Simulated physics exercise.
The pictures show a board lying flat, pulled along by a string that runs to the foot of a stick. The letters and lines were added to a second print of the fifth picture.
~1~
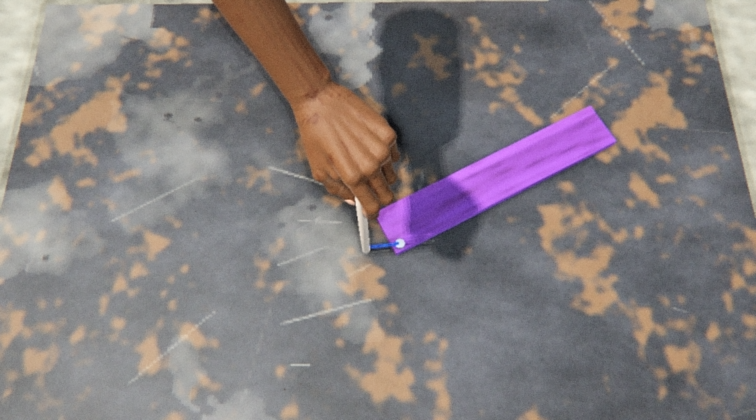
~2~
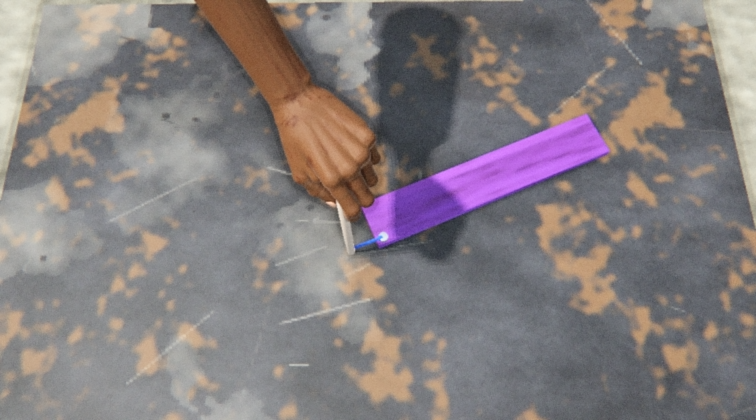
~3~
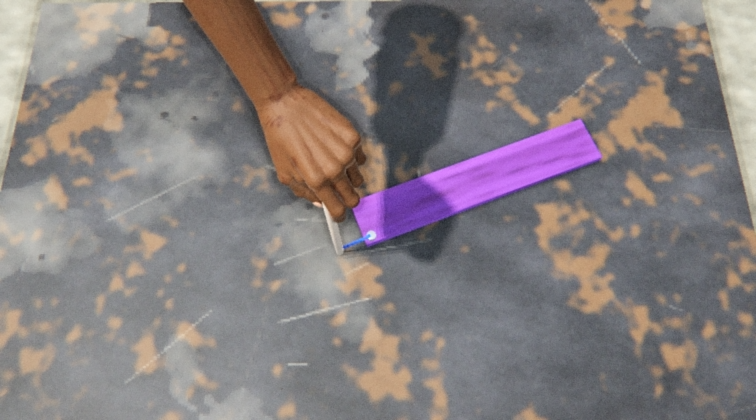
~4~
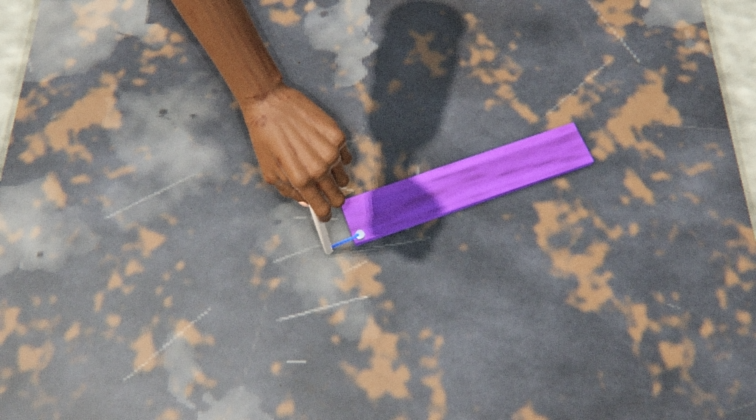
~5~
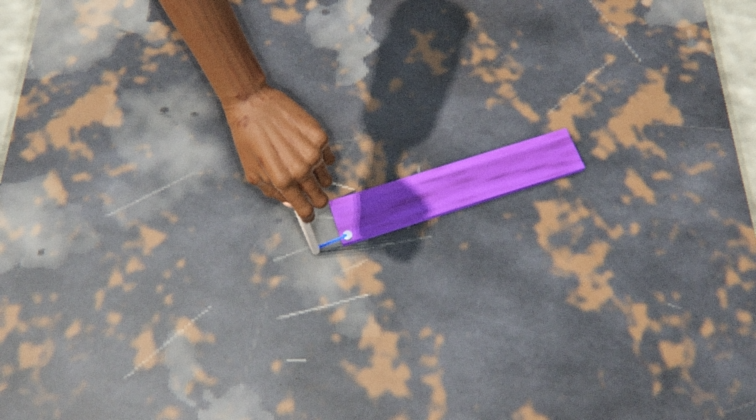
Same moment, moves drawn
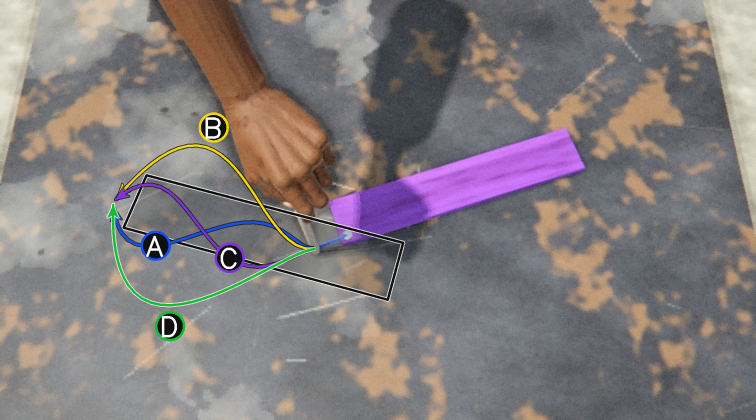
On a dark, mottled surface with rusty orange patches, a hand holds a pale stick whose foot is joined by a short blue string to the near corner of a purple board. The hand moves the stick left, and the board slides a short way after it, turning slightly closer to level.
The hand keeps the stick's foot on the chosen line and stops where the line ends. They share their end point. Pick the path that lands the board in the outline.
D is the one.
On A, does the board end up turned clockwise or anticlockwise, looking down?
It turns clockwise.
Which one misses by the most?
Path B.
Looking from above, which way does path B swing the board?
Clockwise.
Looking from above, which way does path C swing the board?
It turns clockwise.
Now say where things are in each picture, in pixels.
Purple board (498, 176), in the first picture.
Purple board (487, 177), in the second picture.
Purple board (478, 180), in the third picture.
Purple board (469, 181), in the fourth picture.
Purple board (458, 184), in the fifth picture.
On the marked copy, A from (315, 249) via (205, 232) to (114, 208); B from (315, 249) via (228, 161) to (118, 197); C from (315, 249) via (209, 239) to (116, 199); D from (315, 249) via (181, 304) to (113, 205); the outline at (263, 235).
Taking D. A third of the way, foot of the stick (219, 294), middle of the board (369, 225).
Two thirds of the way, foot of the stick (126, 281), middle of the board (288, 249).
When it is over, foot of the stick (114, 203), middle of the board (263, 234); it lies in the outline.
As for the rest, A leaves its middle at (269, 211); B leaves its middle at (271, 178); C leaves its middle at (271, 201).
